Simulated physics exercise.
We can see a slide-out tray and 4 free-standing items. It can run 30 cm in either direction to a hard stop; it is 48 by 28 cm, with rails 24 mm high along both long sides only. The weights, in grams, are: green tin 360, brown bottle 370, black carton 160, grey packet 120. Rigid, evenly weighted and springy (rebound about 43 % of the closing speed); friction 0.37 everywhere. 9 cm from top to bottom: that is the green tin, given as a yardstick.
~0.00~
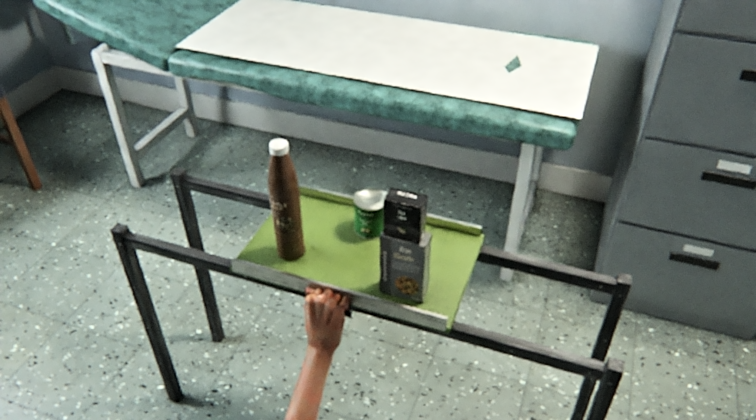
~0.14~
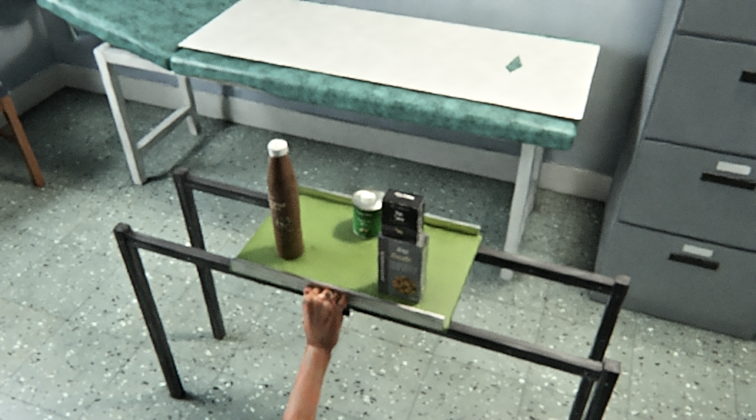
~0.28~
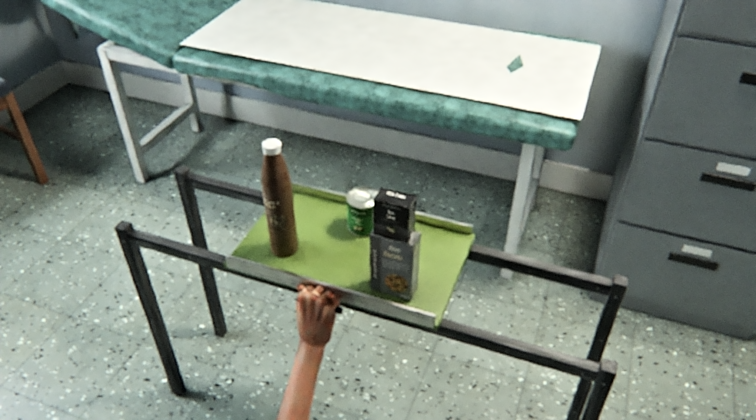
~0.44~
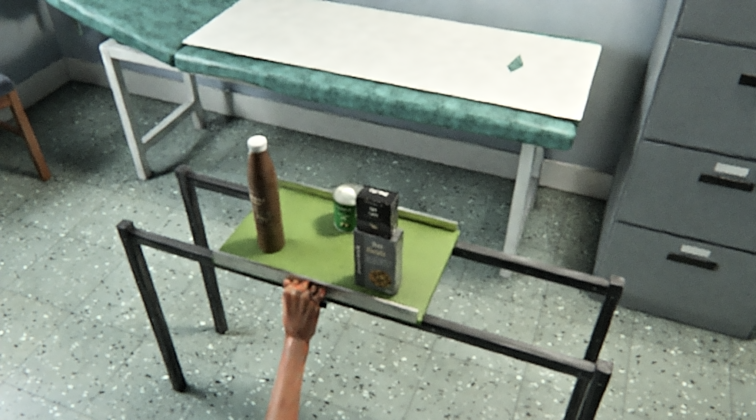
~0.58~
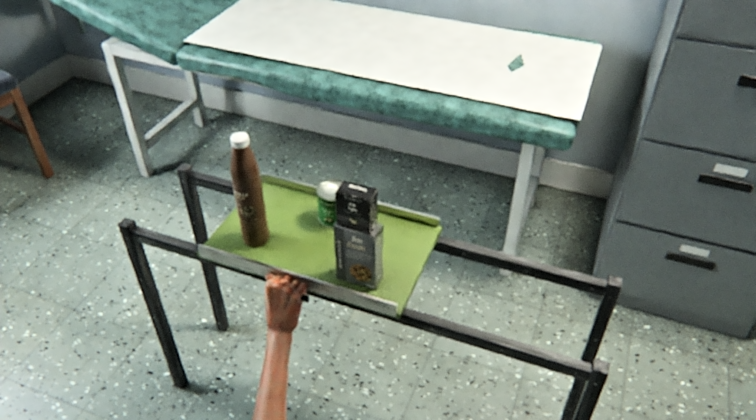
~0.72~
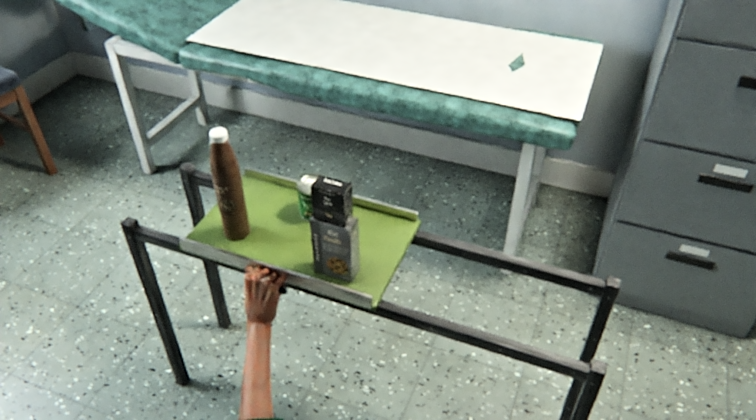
Green tray carrying a brown bottle, green tin, black carton and grey packet sliding left along dark rails, a hand gripping its edge.
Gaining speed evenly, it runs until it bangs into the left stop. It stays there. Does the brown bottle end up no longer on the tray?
It escapes the tray.
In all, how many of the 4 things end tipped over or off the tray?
The number is 3.
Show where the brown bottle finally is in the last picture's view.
Close to (238, 377).
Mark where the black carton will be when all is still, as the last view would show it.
It settles somewhere near (151, 207).
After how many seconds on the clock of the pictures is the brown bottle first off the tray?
I'd put it at some 1.3 s.
After 1.42 s, tray has slid 30 cm left; brown bottle now off the tray; black carton 20° off upright; grey packet 20° off upright.
After 1.82 s, tray has slid 30 cm left; black carton on its side; grey packet on its side; green tin moved 4 cm.
In the end (2.5 s), off the tray, brown bottle; toppled on the tray, black carton and grey packet; the last one under 5 cm from the start. In the last view, brown bottle near (238, 377).
